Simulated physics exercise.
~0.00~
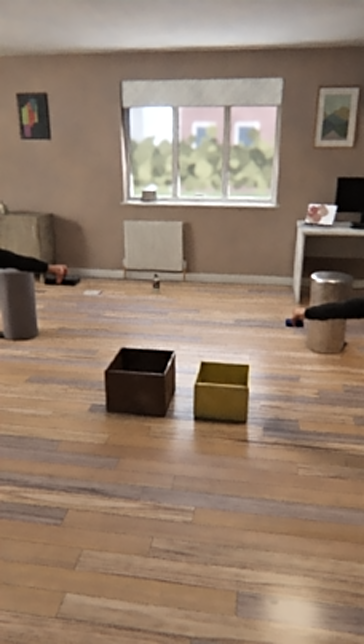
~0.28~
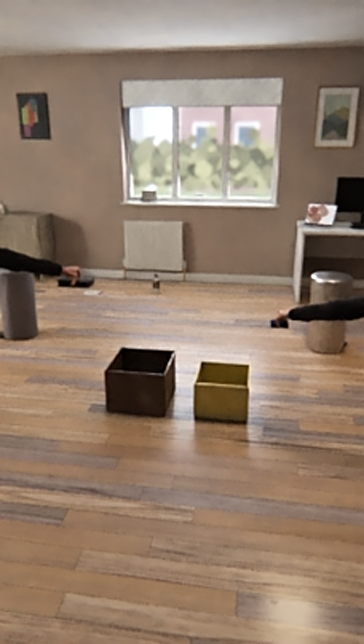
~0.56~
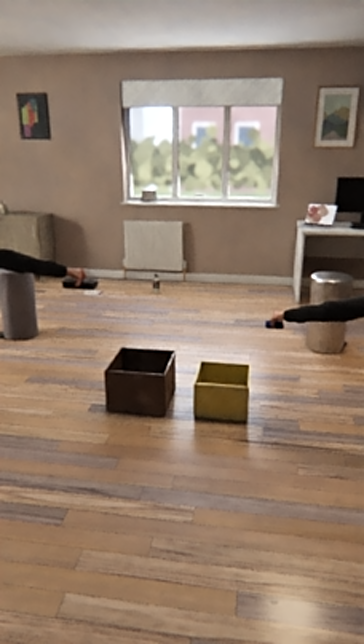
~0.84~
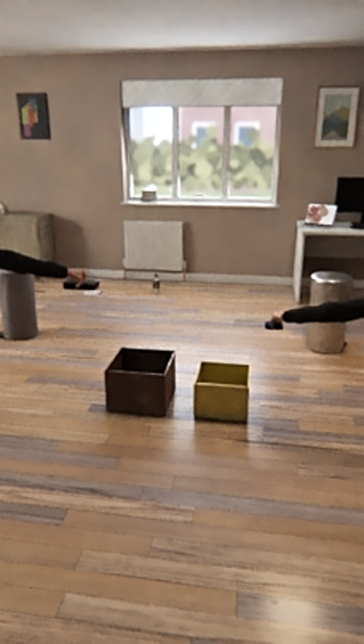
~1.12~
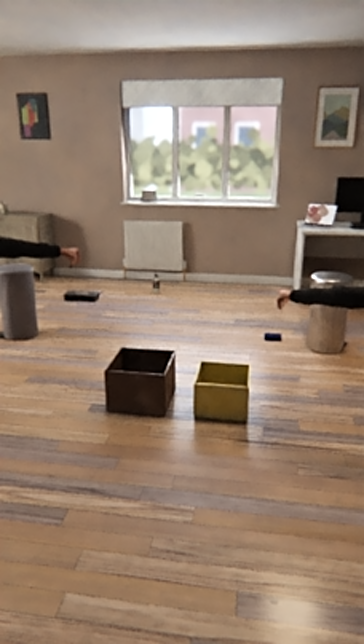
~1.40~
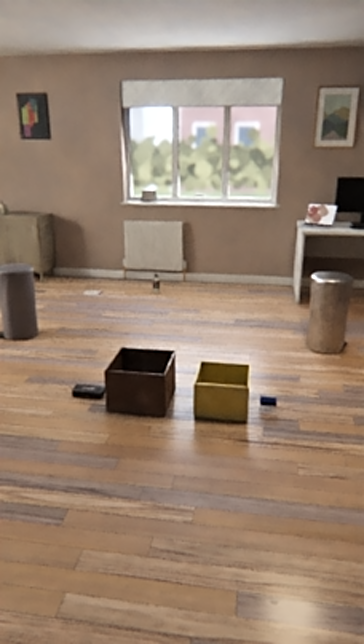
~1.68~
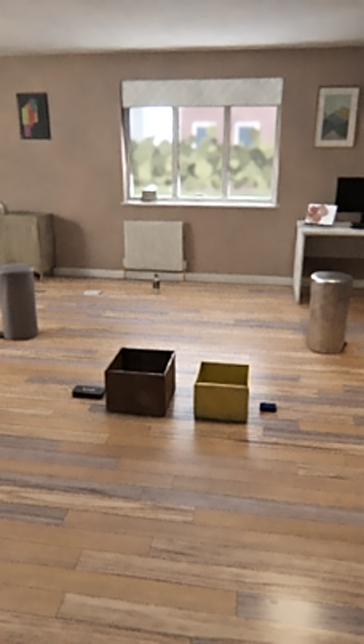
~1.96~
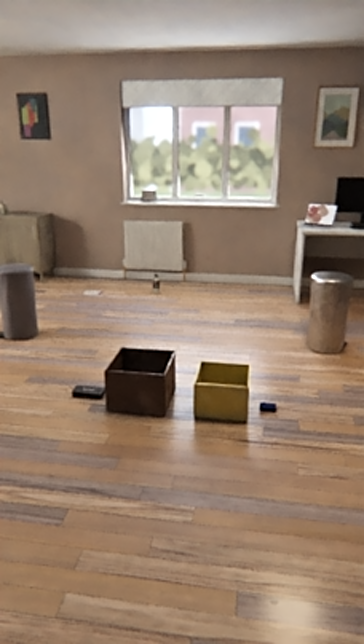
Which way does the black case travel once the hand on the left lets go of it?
The black case moves down, ending on the floor just to the left of the brown box.
